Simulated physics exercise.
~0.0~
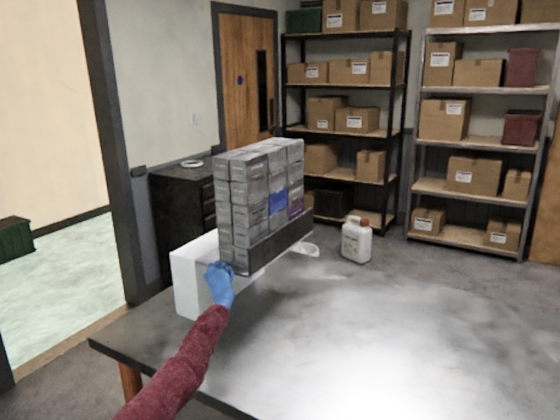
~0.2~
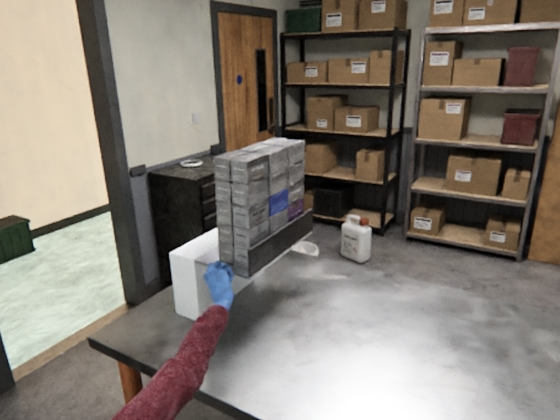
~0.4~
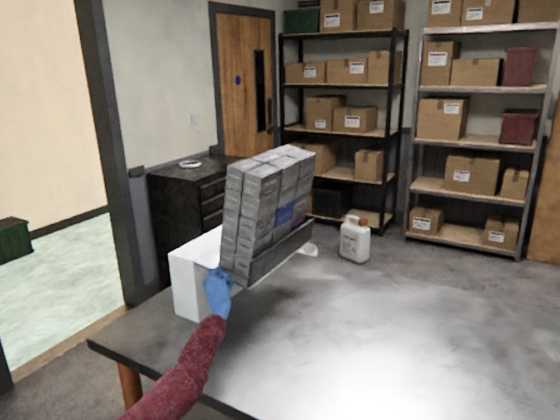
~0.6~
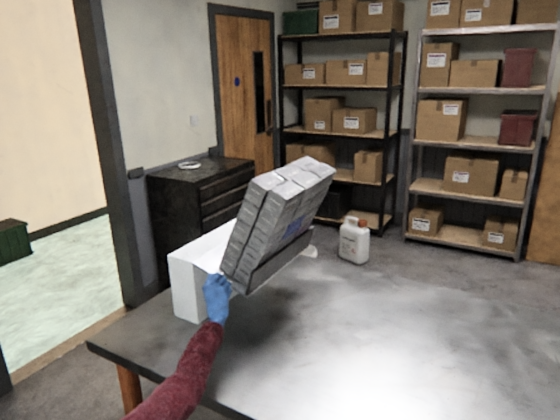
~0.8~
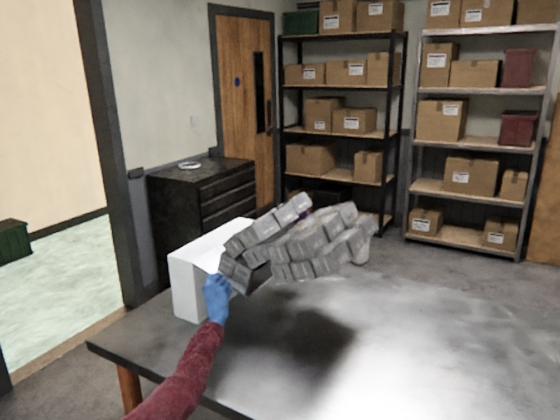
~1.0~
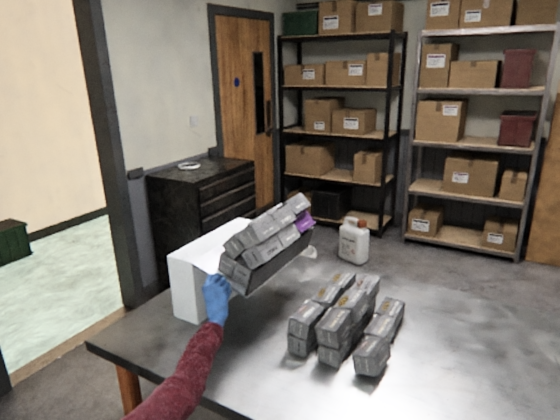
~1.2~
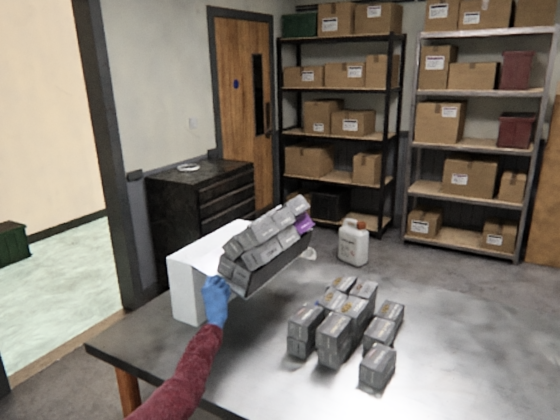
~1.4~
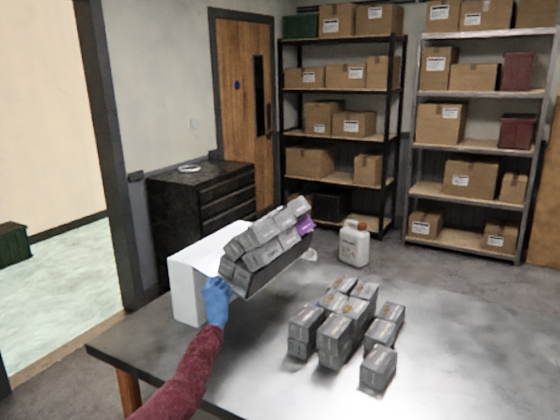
To begin with, a blue-gloved hand in a dark red sleeve holds the near edge of a tray stacked with small gray packets, a blue one and a purple one among them, above a table in a storeroom. The tray tips down toward the right, and the whole stack leans with it. The tray then holds its slant while the upper packets topple over the lower edge in a tumbling mass. They land on the tabletop and settle in a loose cluster. The rest, including the purple packet, stay slumped on the tilted tray, the hand still beside it.
